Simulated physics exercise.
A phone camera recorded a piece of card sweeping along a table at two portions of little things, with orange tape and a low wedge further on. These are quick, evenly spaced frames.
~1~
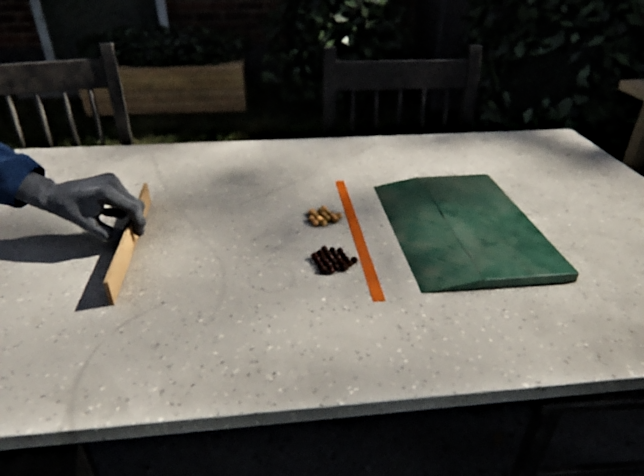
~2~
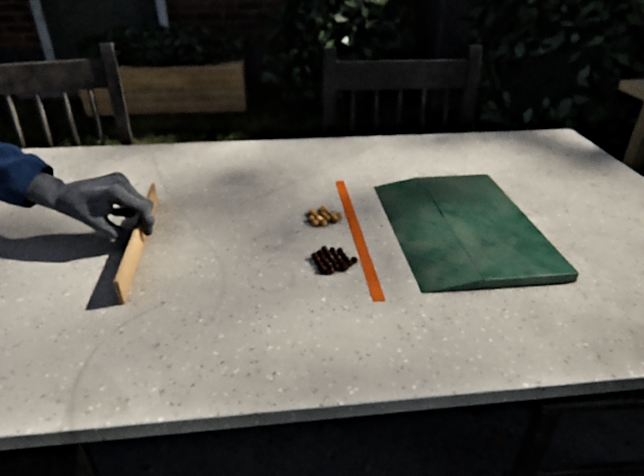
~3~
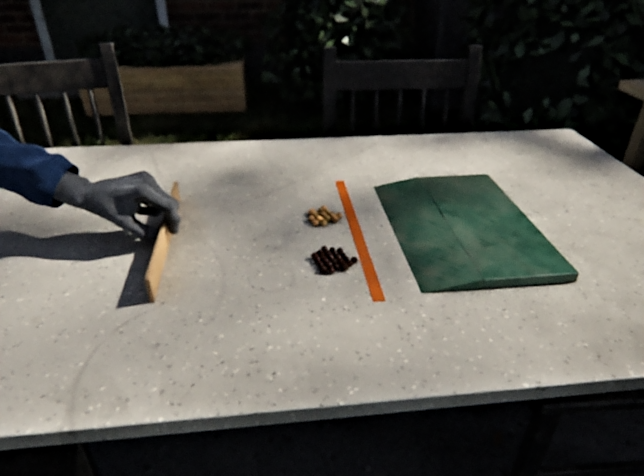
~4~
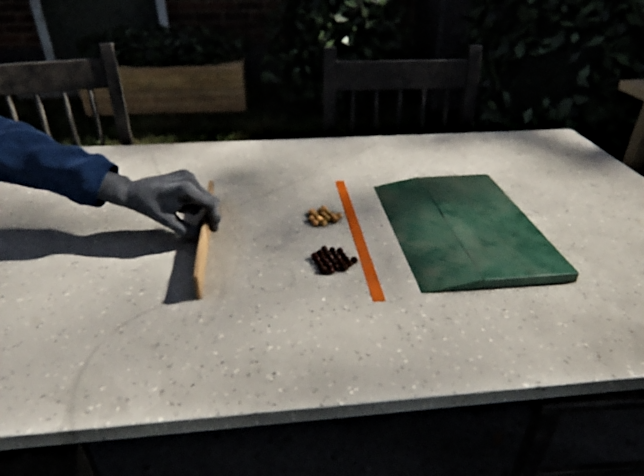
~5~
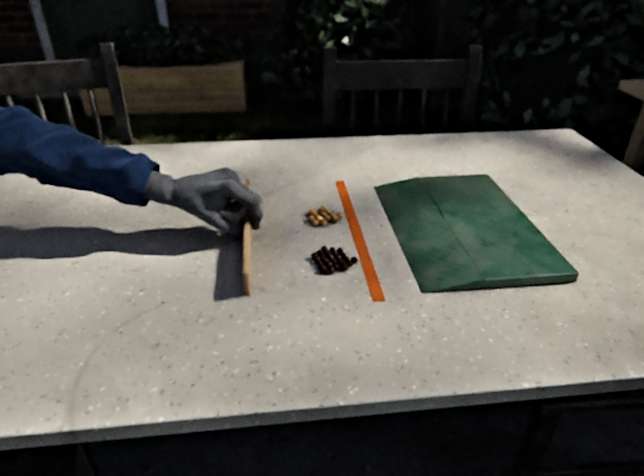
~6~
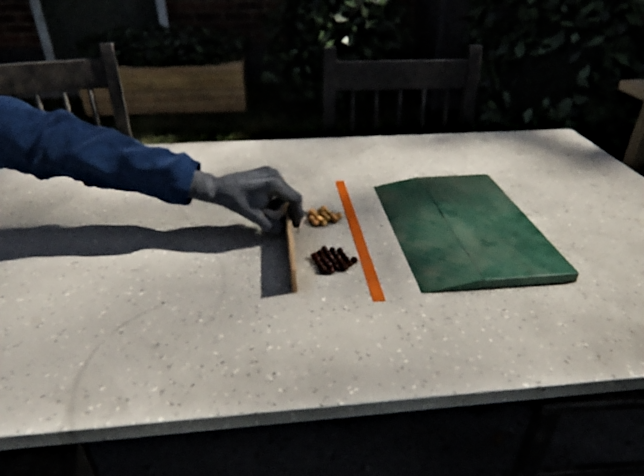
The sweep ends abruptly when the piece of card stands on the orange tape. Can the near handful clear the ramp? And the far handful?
Here the near handful lands some on top while the Far handful lands some on top.
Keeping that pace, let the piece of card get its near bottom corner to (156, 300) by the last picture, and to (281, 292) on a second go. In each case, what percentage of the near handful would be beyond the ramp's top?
Result: First case ~ 0 %, second case ~ 100 %.
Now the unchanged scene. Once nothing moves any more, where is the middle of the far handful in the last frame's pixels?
Its middle ends up near (519, 207).
Then, 0.07 s past the last view, piece of card still moving, near (337, 214); near handful all short of the ramp; far handful all short of the ramp.
Then, 0.16 s past the last view, piece of card stopped at the orange tape; near handful about two thirds on the ramp, about a third short of the ramp; far handful about two thirds on the ramp, about a quarter short of the ramp.
Then, 0.44 s past the last view, piece of card stopped at the orange tape; near handful all past the top; far handful all past the top.
Finally, piece of card stopped at the orange tape; near handful all past the top; far handful all past the top.
